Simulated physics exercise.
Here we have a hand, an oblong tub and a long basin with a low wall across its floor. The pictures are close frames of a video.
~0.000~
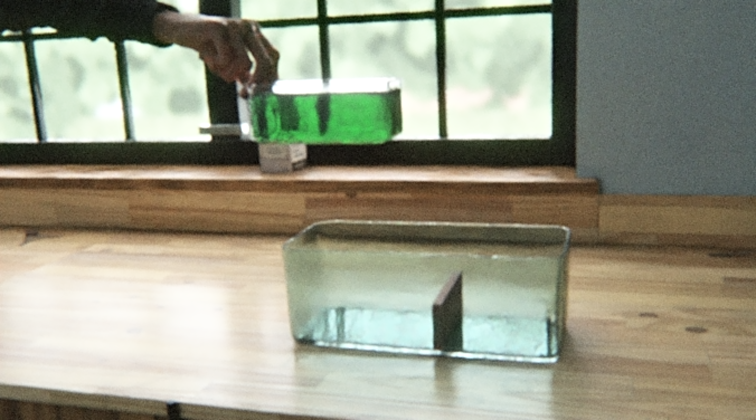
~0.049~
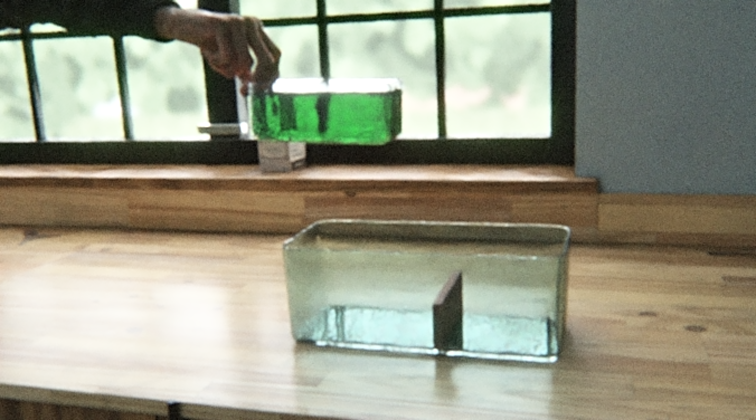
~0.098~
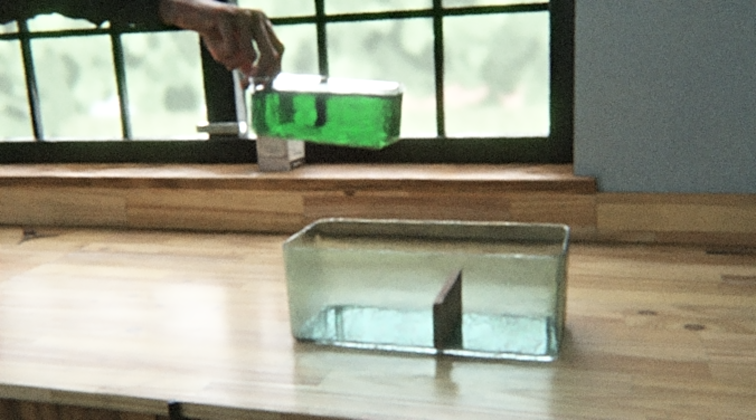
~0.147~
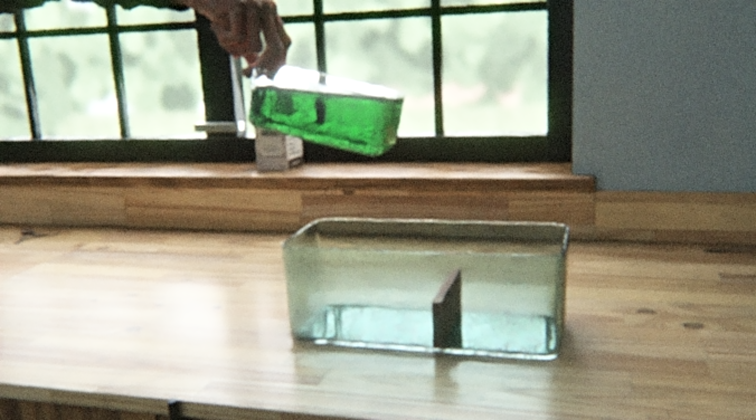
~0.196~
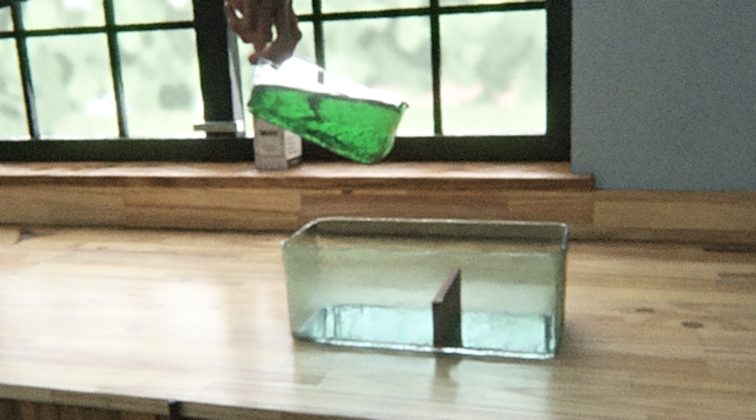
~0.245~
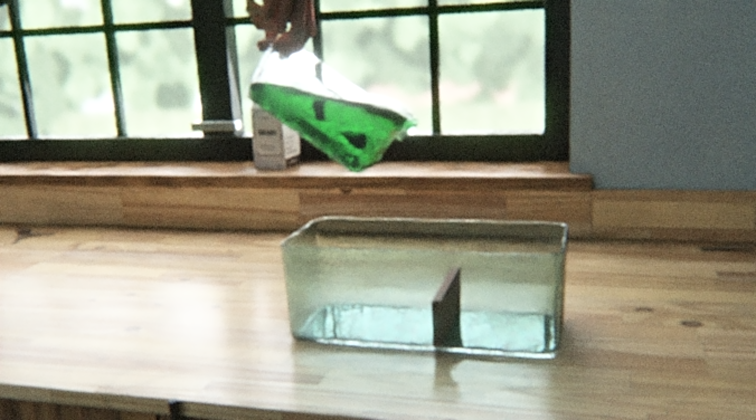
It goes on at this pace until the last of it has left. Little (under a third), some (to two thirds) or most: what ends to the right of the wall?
The share right of the wall is between a third and two thirds.
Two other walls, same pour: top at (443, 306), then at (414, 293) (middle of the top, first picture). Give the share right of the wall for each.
First some 50, then 75 per cent.
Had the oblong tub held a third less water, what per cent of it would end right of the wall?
Roughly 25 in a hundred.
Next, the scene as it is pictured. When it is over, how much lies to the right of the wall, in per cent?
It comes to 45 per cent or so.
A moment on, the oblong tub is tipped right over and 9 per cent is still to pour, 13 is left of the wall and 36 right of it.
Next, the oblong tub is tipped right over and 1 per cent is still to pour, 42 is left of the wall and 42 right of it.
Then the oblong tub is tipped right over and 0 per cent is still to pour, 46 is left of the wall and 44 right of it.
Later the oblong tub is tipped right over and 0 per cent is still to pour, 47 is left of the wall and 45 right of it.
Finally, 47 per cent lies left of the wall, 45 right of it and 8 outside.
